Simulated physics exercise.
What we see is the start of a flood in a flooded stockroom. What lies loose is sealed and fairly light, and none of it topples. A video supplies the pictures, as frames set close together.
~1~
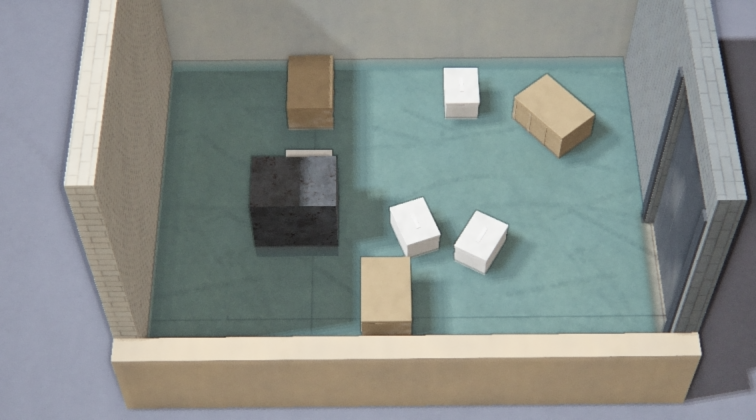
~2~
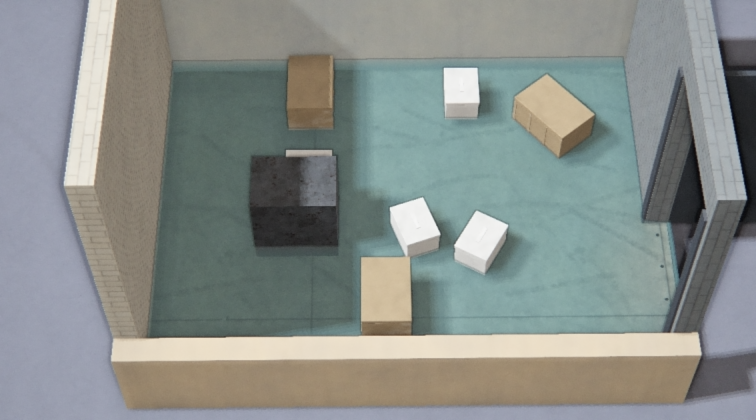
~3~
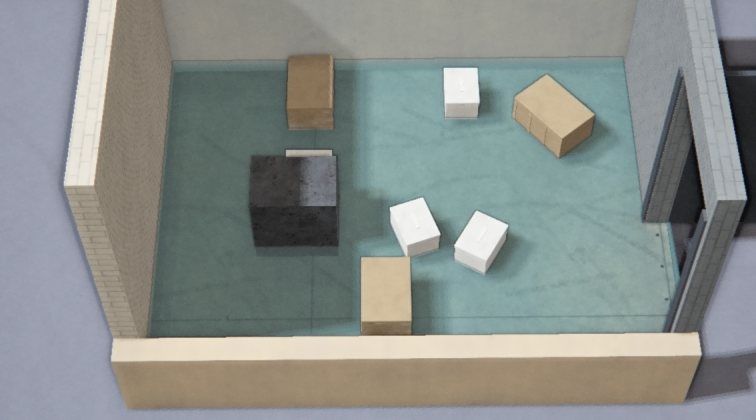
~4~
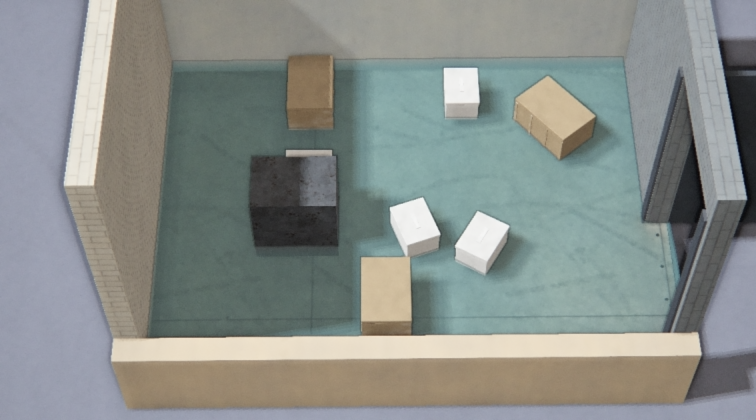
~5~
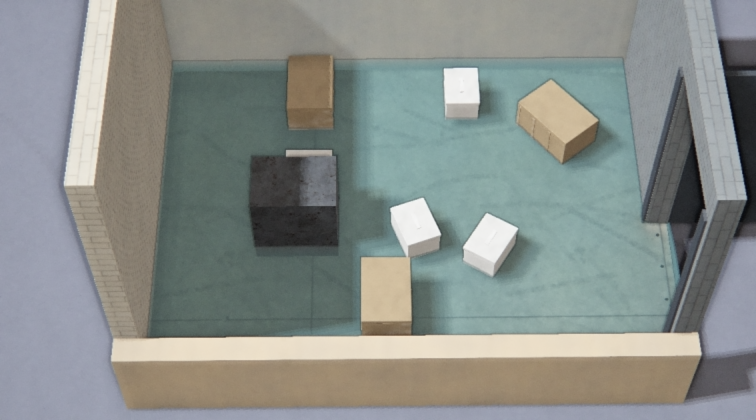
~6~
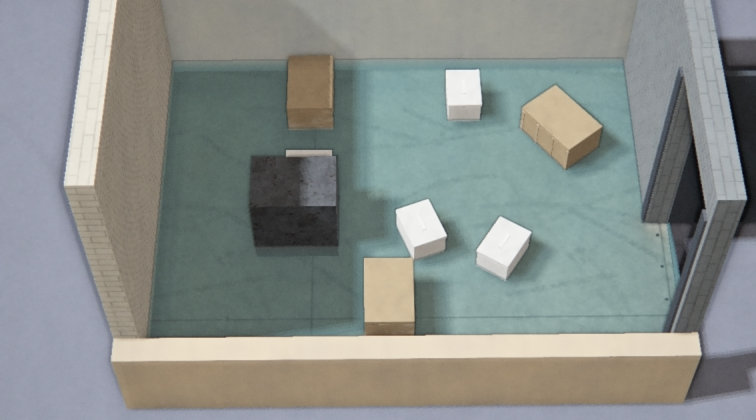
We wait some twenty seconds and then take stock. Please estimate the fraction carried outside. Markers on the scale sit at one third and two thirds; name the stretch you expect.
The stretch from two thirds up.
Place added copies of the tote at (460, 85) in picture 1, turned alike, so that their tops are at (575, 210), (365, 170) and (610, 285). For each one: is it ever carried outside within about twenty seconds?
One after the other: Gone, gone, gone.
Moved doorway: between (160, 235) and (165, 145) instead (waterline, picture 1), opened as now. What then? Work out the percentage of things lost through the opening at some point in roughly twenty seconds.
It should be close to 40 per cent.
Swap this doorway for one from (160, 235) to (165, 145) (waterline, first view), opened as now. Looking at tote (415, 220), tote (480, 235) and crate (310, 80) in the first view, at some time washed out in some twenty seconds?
Sequentially: Remains, remains, escapes.
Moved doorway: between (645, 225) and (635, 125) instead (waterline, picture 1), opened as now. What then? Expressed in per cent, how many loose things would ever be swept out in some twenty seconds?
Close to 70 percent, more or less.
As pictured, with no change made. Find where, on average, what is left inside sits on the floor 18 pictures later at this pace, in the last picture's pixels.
Close to pixel (487, 209).
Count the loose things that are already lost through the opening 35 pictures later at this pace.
By then the total stands at 5.
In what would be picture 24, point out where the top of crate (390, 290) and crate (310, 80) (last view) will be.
Tops end up close to (622, 301) and (381, 94) respectively.
A moment on, 0 of 7 are out; 7 afloat.
Next, 3 of 7 are out; 4 afloat.
Later, 5 of 7 are out; 2 afloat.
In the end, 5 of 7 are out; 2 afloat.
